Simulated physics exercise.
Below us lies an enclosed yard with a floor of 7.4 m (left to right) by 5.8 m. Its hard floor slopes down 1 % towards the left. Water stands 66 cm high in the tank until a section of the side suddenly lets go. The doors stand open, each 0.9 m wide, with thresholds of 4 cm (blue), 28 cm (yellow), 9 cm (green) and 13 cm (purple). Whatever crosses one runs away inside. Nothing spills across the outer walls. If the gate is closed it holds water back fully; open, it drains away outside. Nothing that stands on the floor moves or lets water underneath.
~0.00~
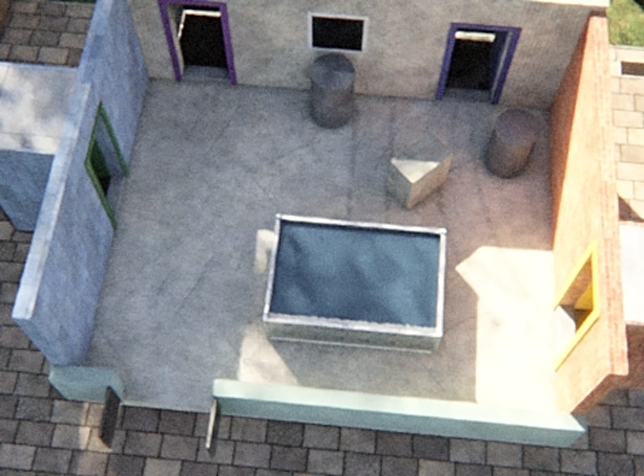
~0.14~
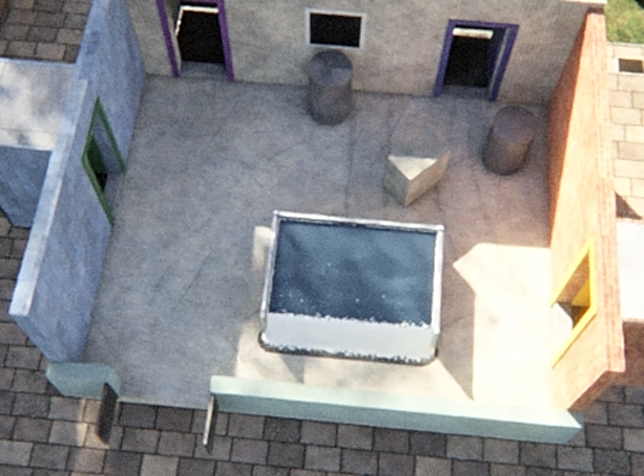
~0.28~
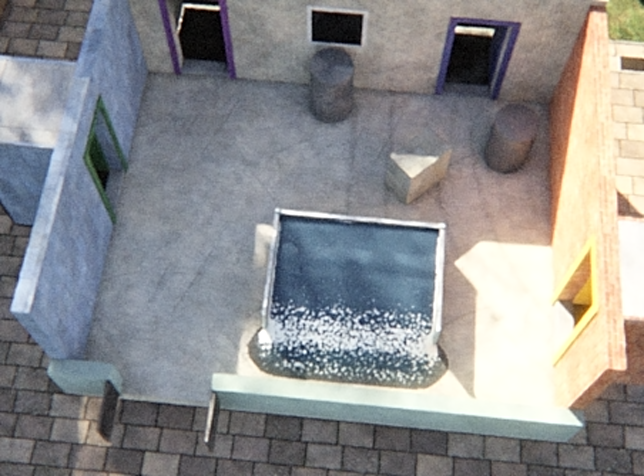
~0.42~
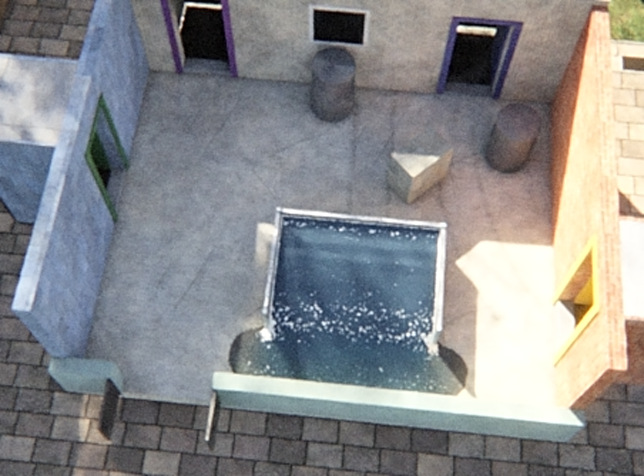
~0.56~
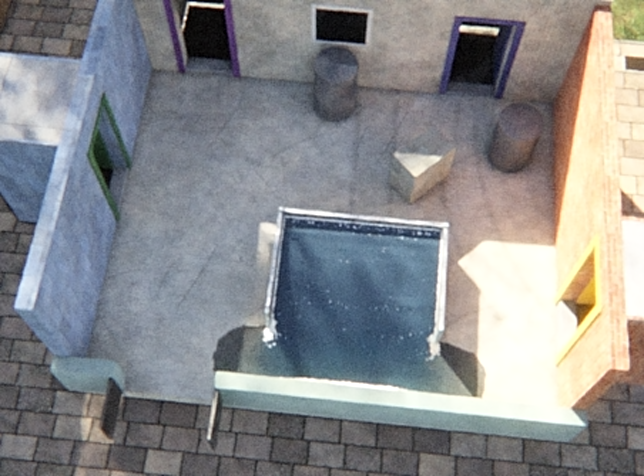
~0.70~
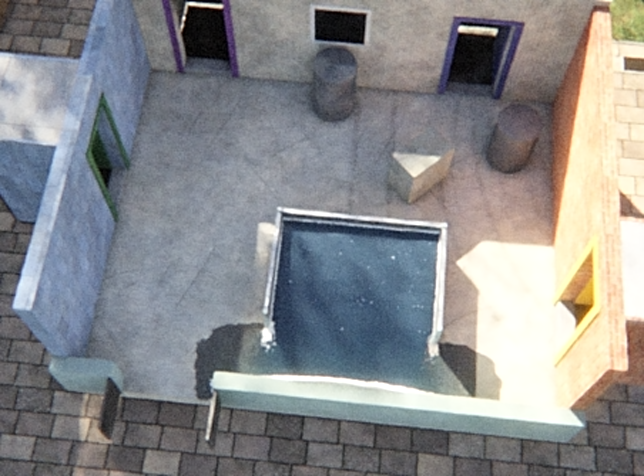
At the start, a full rectangular tank of dark water sits still in a walled yard with open doorways. Its near side opens and water pours out, foaming white across the floor towards the low pale-green front wall, then spreads left and right along it as the foam fades.
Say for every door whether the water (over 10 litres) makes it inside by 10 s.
The water let in: At the blue door it passes the limit; at the yellow door it does not reach the limit; at the green door it keeps below the limit; at the purple door it keeps below the limit.
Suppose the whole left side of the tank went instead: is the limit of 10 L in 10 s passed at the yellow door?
Then: Yellow below.
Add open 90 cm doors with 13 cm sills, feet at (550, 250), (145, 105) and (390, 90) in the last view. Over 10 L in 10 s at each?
In turn: Not over, below, below.
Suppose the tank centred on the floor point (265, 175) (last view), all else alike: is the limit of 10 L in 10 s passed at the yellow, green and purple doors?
Against that limit: Yellow below, green under, purple not over.
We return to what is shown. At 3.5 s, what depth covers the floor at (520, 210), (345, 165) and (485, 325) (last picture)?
In that order: 5, 0 and 4 cm.
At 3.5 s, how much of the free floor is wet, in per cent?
Some 55 per cent of it.
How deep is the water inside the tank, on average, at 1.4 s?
Some 28 cm.
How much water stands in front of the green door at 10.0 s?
About 4.5 cm.
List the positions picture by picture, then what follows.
The tank at (356, 276) is whole and still, 66 cm deep, in the first picture.
Water pours out at (348, 333) and has run 1.4 m, to (434, 350); typically 8 cm deep outside, 66 cm at the tank's back, in the second picture.
Water pours out at (349, 332) and has run 1.5 m, to (254, 346); typically 12 cm deep outside, 66 cm at the tank's back, in the third picture.
Water pours out at (350, 331) and has run 1.9 m, to (458, 383); typically 13 cm deep outside, 60 cm at the tank's back, in the fourth picture.
The front is at a hidden place, 2.2 m from the gap at (352, 331); 3.6 m2 of floor is under water; 56 cm left at the back of the tank, in the fifth picture.
Water pours out at (351, 332) and has run 2.5 m, to a hidden place; typically 18 cm deep outside, 56 cm at the tank's back, in the sixth picture.
After 1.4 s water covers 20 % of the floor and is deepest (50 cm) near (345, 398); blue door not reached, yellow door not reached, green door not reached, purple door not reached.
After 2.2 s water covers 30 % of the floor and is deepest (40 cm) near (544, 418); blue door not reached, yellow door 22 cm at the sill, 0 L in, green door not reached, purple door not reached.
After 3.5 s water covers 55 % of the floor and is deepest (22 cm) near (521, 416); blue door not reached, yellow door 16 cm at the sill, 0 L in, green door 9 cm at the sill, 0 L in, purple door not reached.
After 6.0 s water covers 80 % of the floor and is deepest (20 cm) near (353, 97); blue door 4 cm at the sill, 0 L in, yellow door 8 cm at the sill, 0 L in, green door 6 cm at the sill, 0 L in, purple door 11 cm at the sill, 0 L in.
After 10.0 s water covers 95 % of the floor and is deepest (14 cm) near (149, 80); blue door 7 cm at the sill, 20 L in, yellow door 4 cm at the sill, 0 L in, green door 4 cm at the sill, 0 L in, purple door 10 cm at the sill, 0 L in.
